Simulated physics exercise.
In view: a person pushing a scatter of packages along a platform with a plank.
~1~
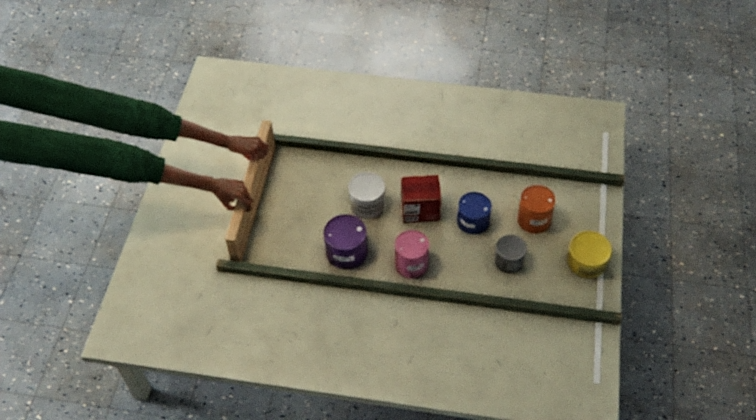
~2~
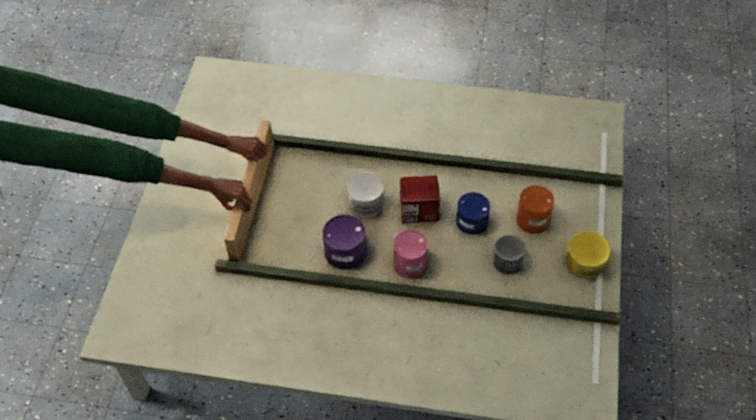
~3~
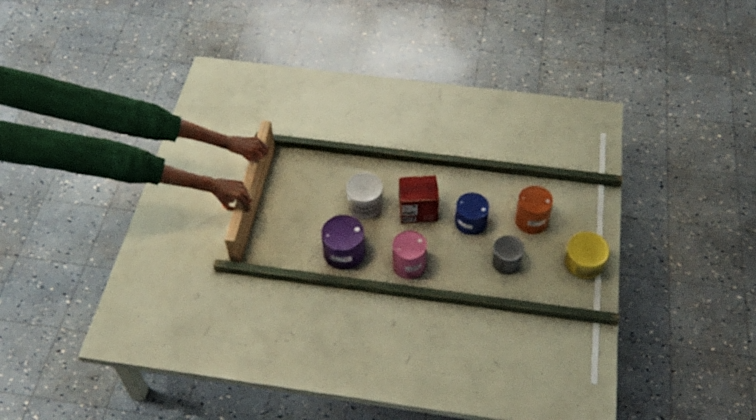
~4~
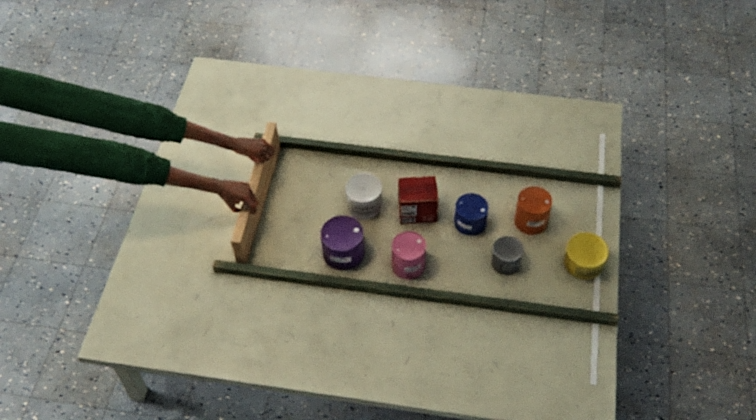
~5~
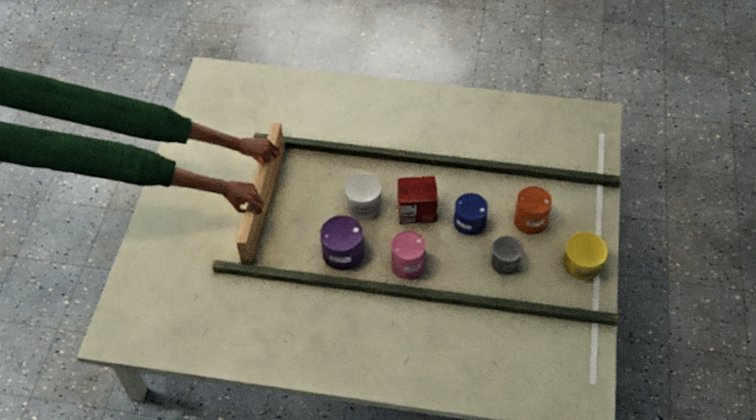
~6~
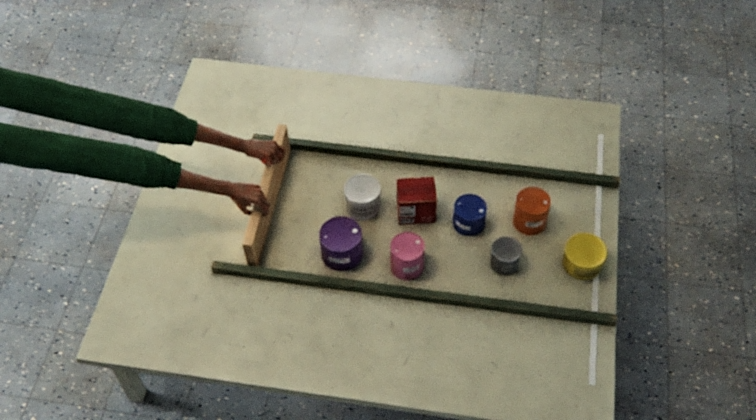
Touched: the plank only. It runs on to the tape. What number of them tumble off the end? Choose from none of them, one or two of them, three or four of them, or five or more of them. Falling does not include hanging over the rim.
Five or more of them do.
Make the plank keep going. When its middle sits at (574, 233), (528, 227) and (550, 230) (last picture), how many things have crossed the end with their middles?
5; 1; 2.
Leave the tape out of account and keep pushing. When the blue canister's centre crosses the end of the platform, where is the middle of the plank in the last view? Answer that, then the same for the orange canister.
At (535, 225) for the blue canister; at (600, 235) for the orange canister.
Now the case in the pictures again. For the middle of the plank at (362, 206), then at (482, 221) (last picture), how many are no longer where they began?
At the first spot 4, then 8.
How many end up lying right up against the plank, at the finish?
At rest, 3 are in contact.
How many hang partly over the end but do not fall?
The figure is 3.
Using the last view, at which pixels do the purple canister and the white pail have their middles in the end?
Purple canister: (620, 277); white pail: (618, 227).
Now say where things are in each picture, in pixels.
The first picture shows yellow pail (589, 255); orange canister (536, 209); grey pail (510, 254); plank (252, 190); tape (602, 246).
The second picture shows orange canister (535, 210); plank (251, 190).
The third picture shows grey pail (508, 255); pink canister (409, 255).
The fourth picture shows yellow pail (586, 256); purple canister (343, 243).
The fifth picture shows orange canister (532, 211); red parcel (417, 200).
The sixth picture shows yellow pail (584, 257); orange canister (531, 211); grey pail (506, 256); plank (268, 194); tape (597, 248).
Soon after, none off yet; yellow pail at rest near (584, 257); orange canister at rest near (531, 211); grey pail at rest near (506, 256).
After that, none off yet; yellow pail at rest near (584, 257); orange canister displaced about its own width near (553, 209); grey pail at rest near (507, 256).
And then, one off so far; yellow pail on its way down near (645, 302); orange canister displaced about its own width near (578, 197); grey pail displaced well along near (583, 259).
In the end, the number that fall off is five or more; gone, red parcel, pink canister, blue canister, grey pail and yellow pail.
